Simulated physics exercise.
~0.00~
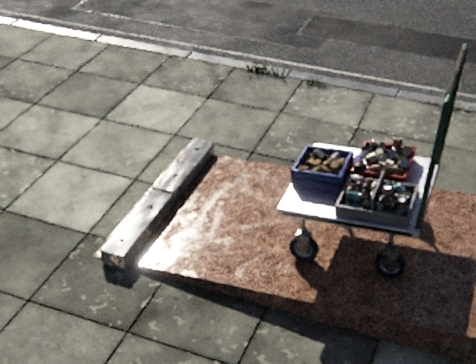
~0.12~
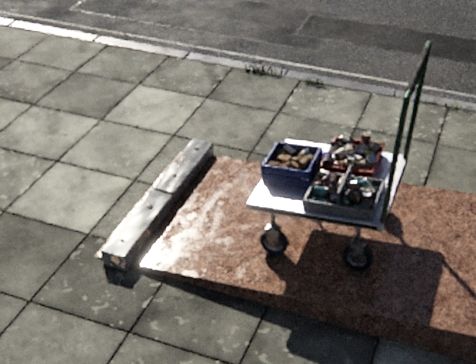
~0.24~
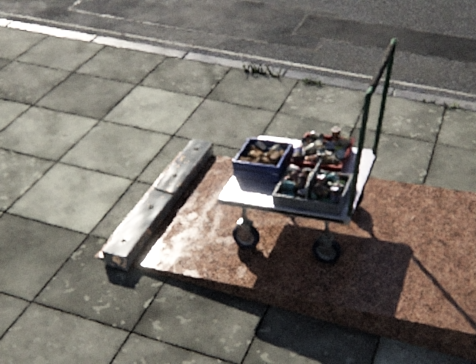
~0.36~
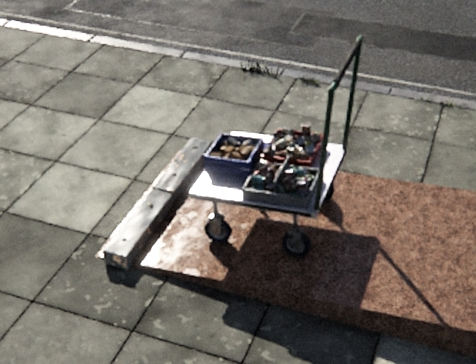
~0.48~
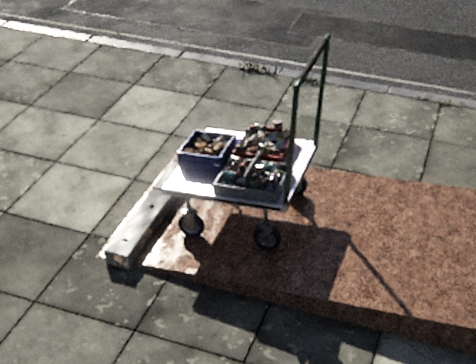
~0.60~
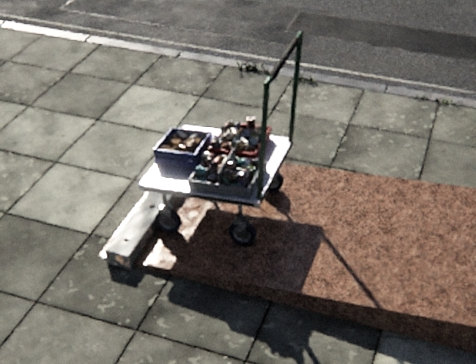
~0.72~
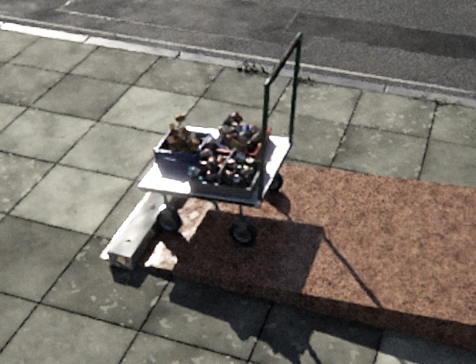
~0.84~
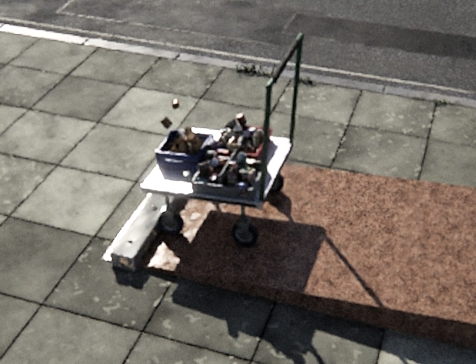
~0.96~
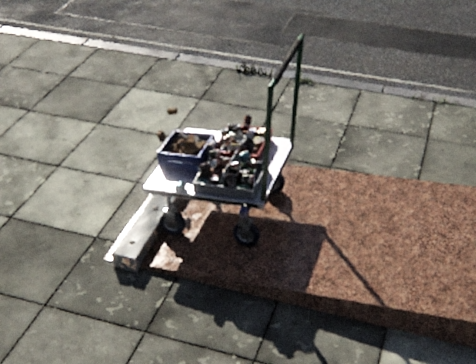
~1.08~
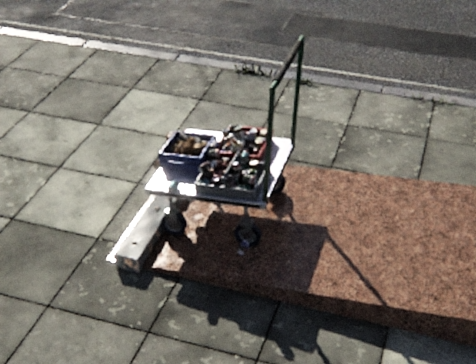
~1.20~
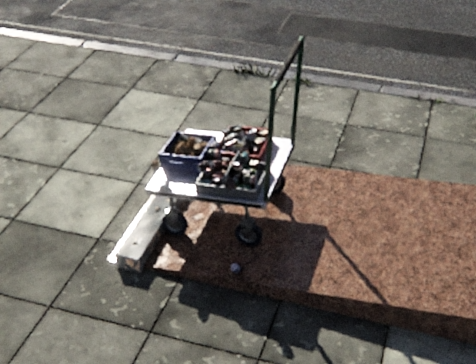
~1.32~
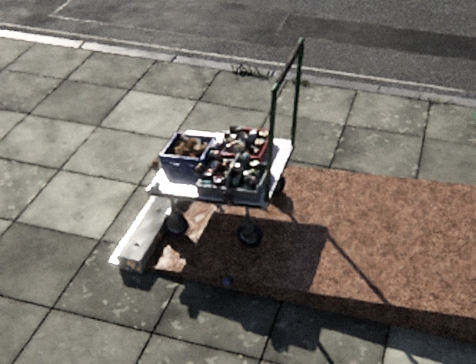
On a paved sidewalk beside a road, a flat cart carrying bins full of small items rolled left down a reddish ramp and stopped at the raised sill, where the contents jolted and a few pieces tumbled out, leaving the bins still mostly full.
